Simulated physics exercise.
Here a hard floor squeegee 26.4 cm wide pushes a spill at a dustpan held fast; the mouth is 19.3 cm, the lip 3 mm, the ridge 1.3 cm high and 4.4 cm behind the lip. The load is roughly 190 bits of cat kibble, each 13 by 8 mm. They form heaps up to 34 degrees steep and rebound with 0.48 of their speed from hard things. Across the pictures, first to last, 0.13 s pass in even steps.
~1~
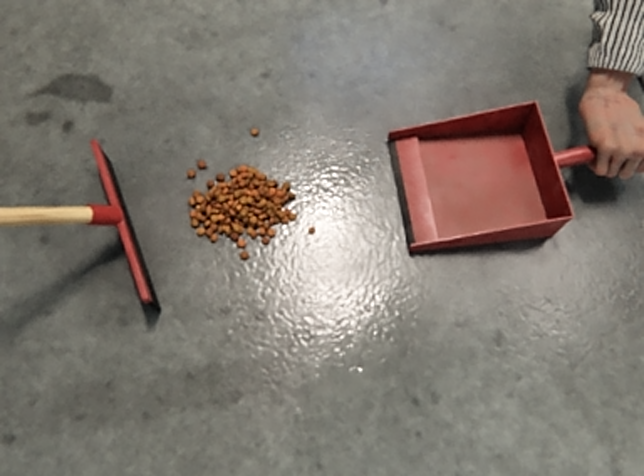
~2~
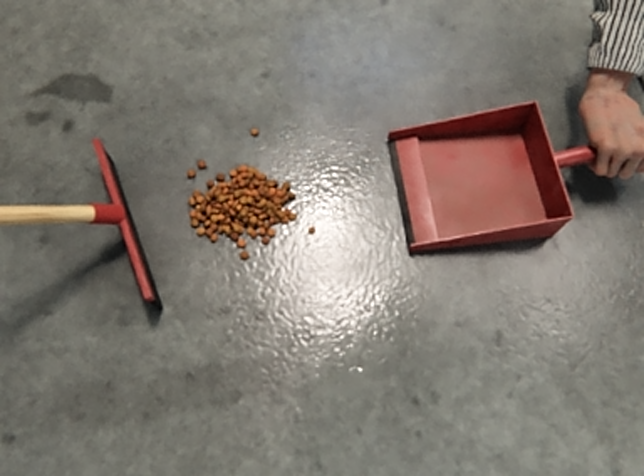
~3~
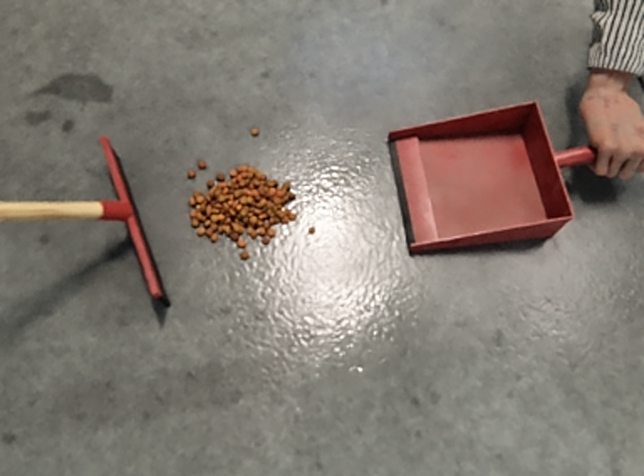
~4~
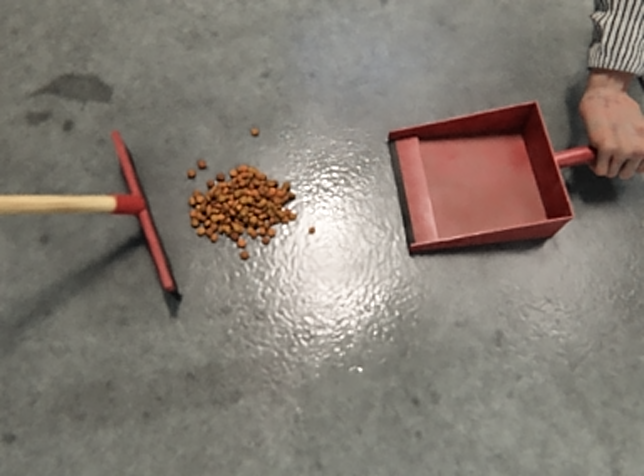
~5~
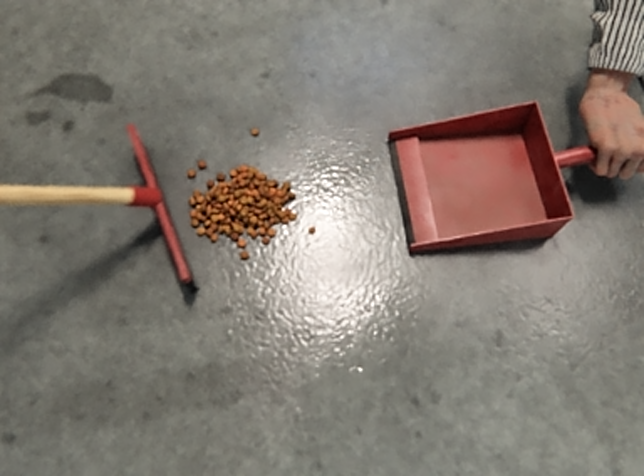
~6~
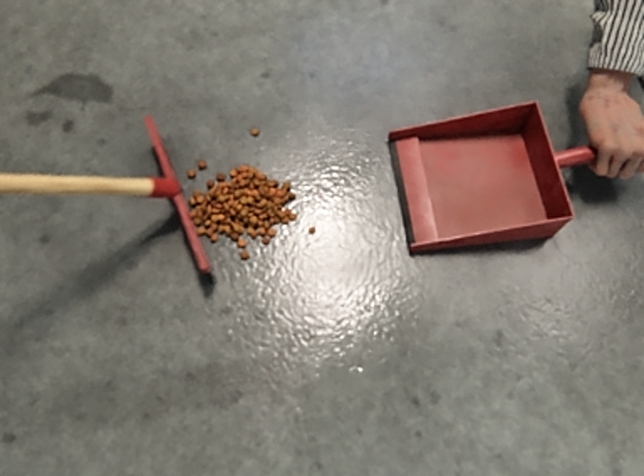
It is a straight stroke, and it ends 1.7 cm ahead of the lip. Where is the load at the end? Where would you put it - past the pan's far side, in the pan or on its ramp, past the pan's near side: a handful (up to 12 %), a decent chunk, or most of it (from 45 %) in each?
I'd say far side: Most of it, pan: A decent chunk, near side: A handful.
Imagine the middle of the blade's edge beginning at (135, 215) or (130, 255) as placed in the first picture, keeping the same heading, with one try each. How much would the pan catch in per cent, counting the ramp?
Around 20 percent, then around 25 percent.
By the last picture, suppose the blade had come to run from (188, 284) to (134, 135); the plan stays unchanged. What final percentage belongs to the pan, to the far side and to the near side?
Per cent by place - pan 20, far side 30, near side 0.
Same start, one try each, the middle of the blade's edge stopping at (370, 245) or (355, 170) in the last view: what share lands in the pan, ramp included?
Close to 25 and 25 in a hundred, in that order.
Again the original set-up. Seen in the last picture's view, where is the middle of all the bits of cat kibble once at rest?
Resting centre estimate: Around (397, 134).
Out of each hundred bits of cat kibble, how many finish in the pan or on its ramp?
Estimate: Close to 25 %.
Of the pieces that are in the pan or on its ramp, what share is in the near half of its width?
I'd put it near 10 per cent.
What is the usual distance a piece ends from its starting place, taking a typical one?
That distance is close to 28 cm.
Then, 0.14 s after the last picture, middle of the blade 18 cm from the lip; 0 % over the lip, far side 15 %, near side 0 %.
Then, 0.23 s after the last picture, middle of the blade 9 cm from the lip; 0 % over the lip, far side 40 %, near side 0 %.
Then, 0.46 s after the last picture, middle of the blade 6 cm from the lip; 25 % over the lip, far side 55 %, near side 0 %.
In the end, far side 55 %, pan 25 %, near side 0 %, in front of the lip or behind the blade 20 %.
